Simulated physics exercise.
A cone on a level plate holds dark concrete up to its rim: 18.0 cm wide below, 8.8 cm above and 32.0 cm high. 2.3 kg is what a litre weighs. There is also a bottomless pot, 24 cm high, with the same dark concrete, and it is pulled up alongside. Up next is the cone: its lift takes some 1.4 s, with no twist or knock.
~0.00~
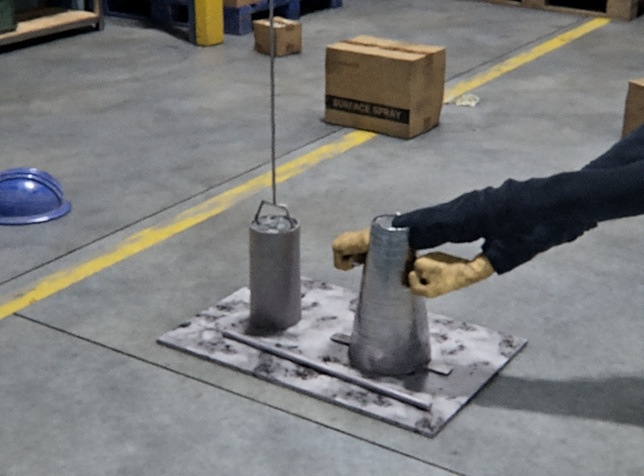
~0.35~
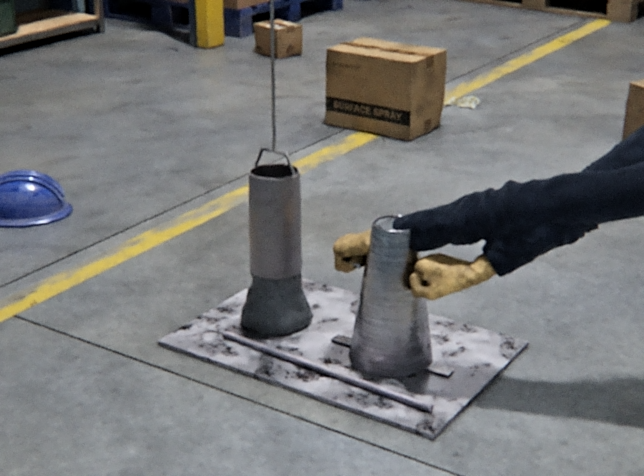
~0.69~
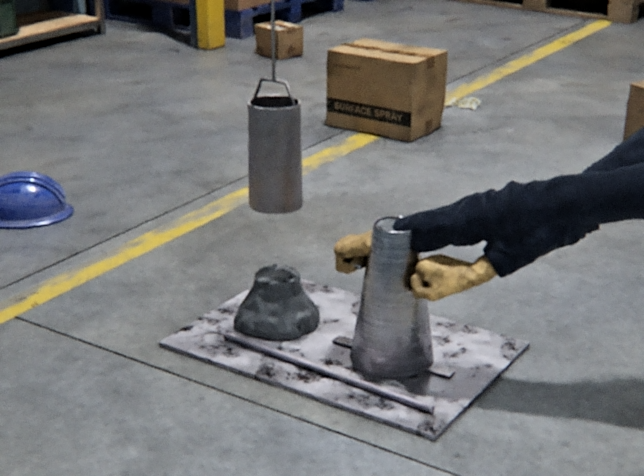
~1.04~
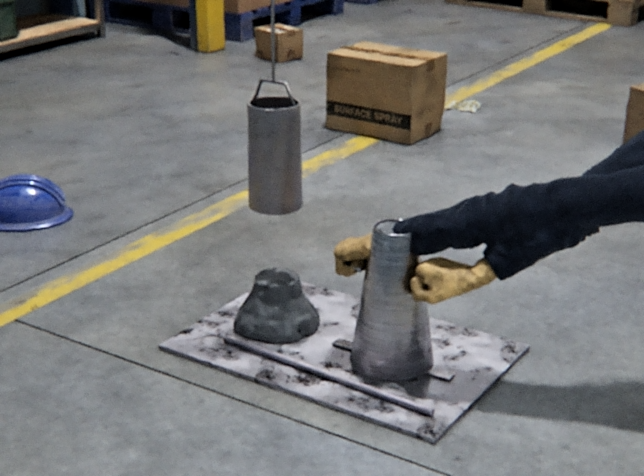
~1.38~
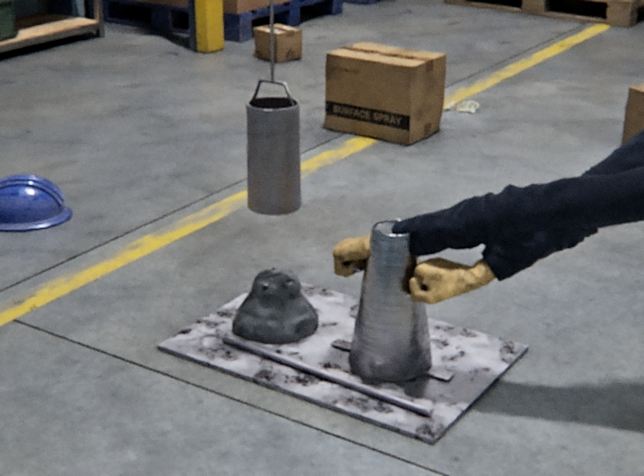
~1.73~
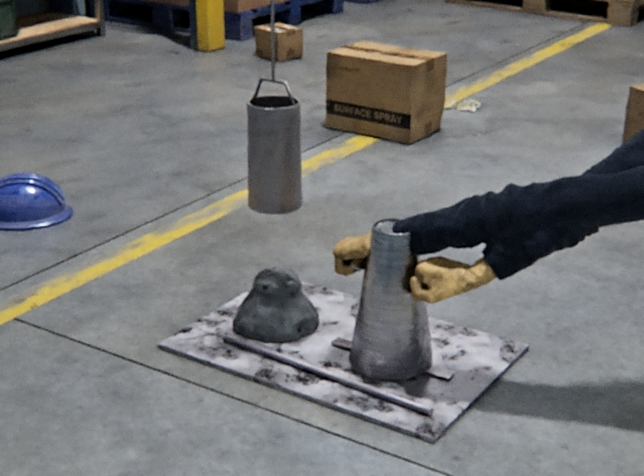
Gloved hands gripping a metal cone on a plate as a bottomless pot rises at left, leaving a slumped dark mound.
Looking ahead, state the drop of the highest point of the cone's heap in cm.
It should come to about 16 cm.
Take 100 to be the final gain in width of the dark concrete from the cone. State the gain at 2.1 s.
I'd say around 50 in a hundred.
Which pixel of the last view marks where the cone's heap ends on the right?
Near (453, 365).
After 2.1 s, the cone is up 8.4 cm; the dark concrete has come down 10 cm to 22 cm and is 23 cm wide.
After 2.4 s, the cone is up 19 cm; the dark concrete has come down 16 cm to 16 cm and is 28 cm wide.
After 2.8 s, the cone is up 33 cm; the dark concrete has come down 16 cm to 16 cm and is 28 cm wide.
After 3.2 s, the cone is clear; the dark concrete has come down 16 cm to 16 cm and is 28 cm wide.
After 3.8 s, at rest, the cone is clear; the dark concrete has come down 16 cm to 16 cm and is 28 cm wide.
